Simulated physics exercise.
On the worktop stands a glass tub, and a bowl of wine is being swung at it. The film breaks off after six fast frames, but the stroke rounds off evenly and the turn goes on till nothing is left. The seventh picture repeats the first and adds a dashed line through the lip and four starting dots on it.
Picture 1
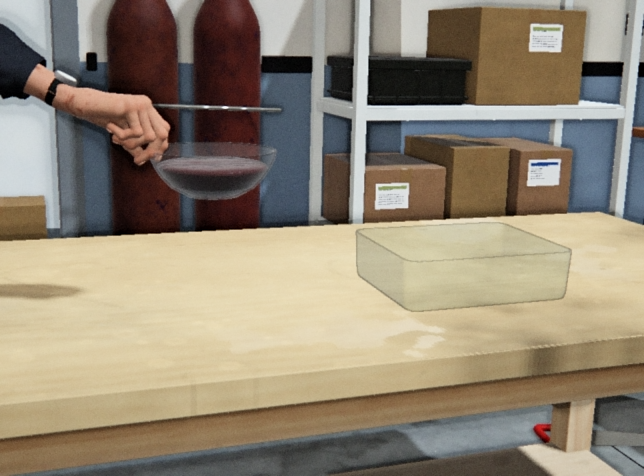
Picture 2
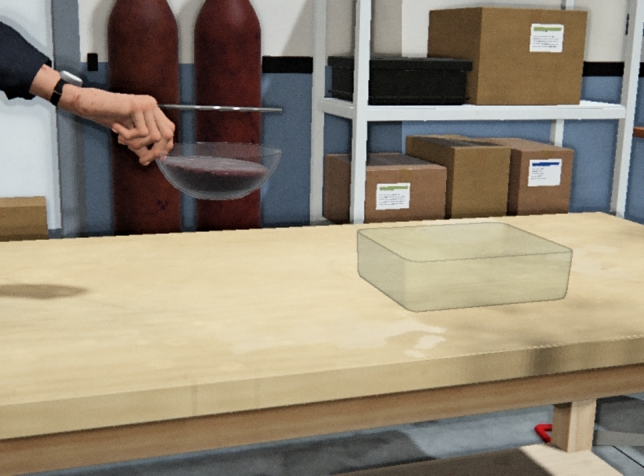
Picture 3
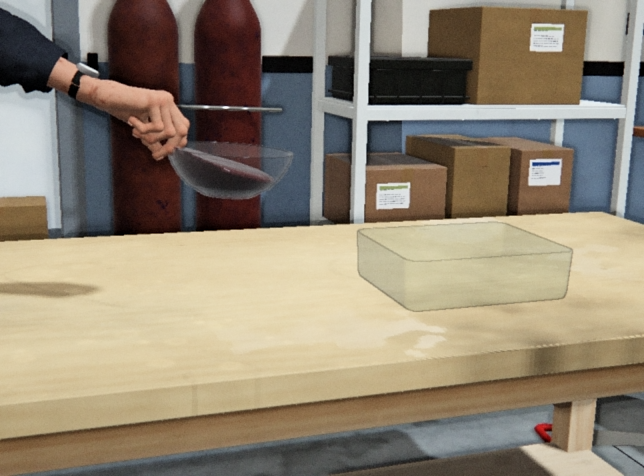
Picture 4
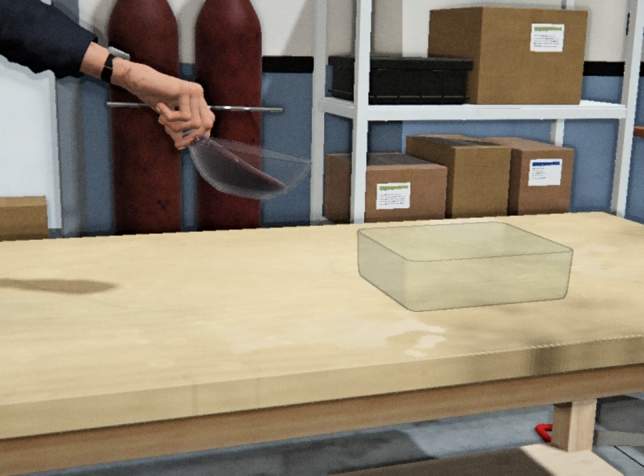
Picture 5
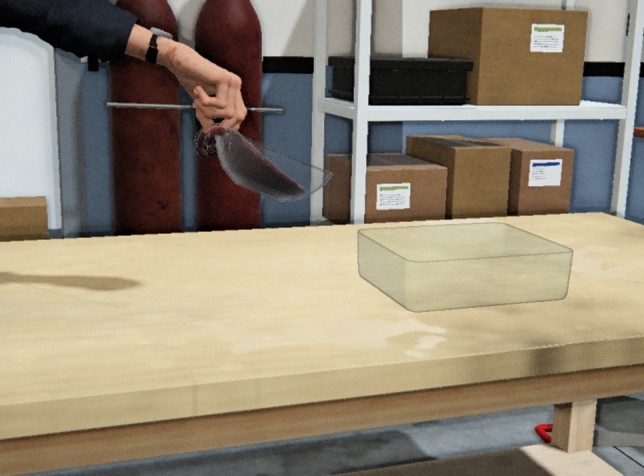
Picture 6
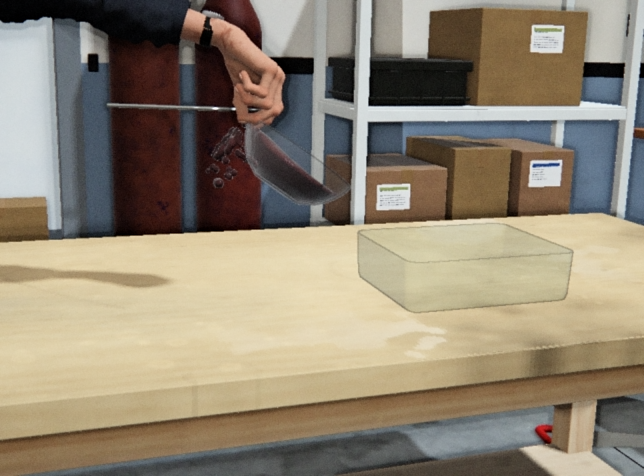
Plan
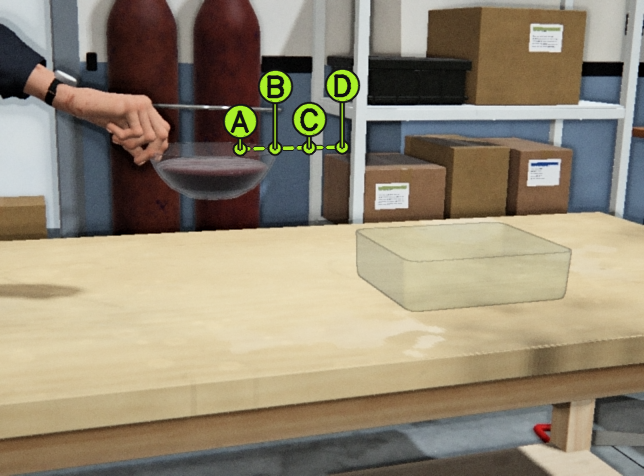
In a storeroom or workshop, seen by a still camera from slightly above a pale wooden worktop, dark red cylinders and white shelves of brown boxes stand behind. A clear, faintly yellow tub sits right of centre, while a dark-sleeved arm at upper left holds a clear bowl of dark red liquid. The hand swings the bowl rightward, tilting its right side down, and liquid slops over the rim beside the hand.
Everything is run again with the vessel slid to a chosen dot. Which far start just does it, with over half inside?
Take A.
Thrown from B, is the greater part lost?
No.
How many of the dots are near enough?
All of them.
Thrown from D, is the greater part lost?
No.
In lime, A at (240, 149); B at (275, 148); C at (309, 147); D at (342, 147).
Choosing A, about 66 % lands in the tub, 17 % falls short and 17 % goes beside or beyond.
Choosing B, about 65 % lands in the tub, 7 % falls short and 27 % goes beside or beyond.
Choosing C, about 65 % lands in the tub, 9 % falls short and 26 % goes beside or beyond.
Choosing D, about 80 % lands in the tub, 13 % falls short and 8 % goes beside or beyond.
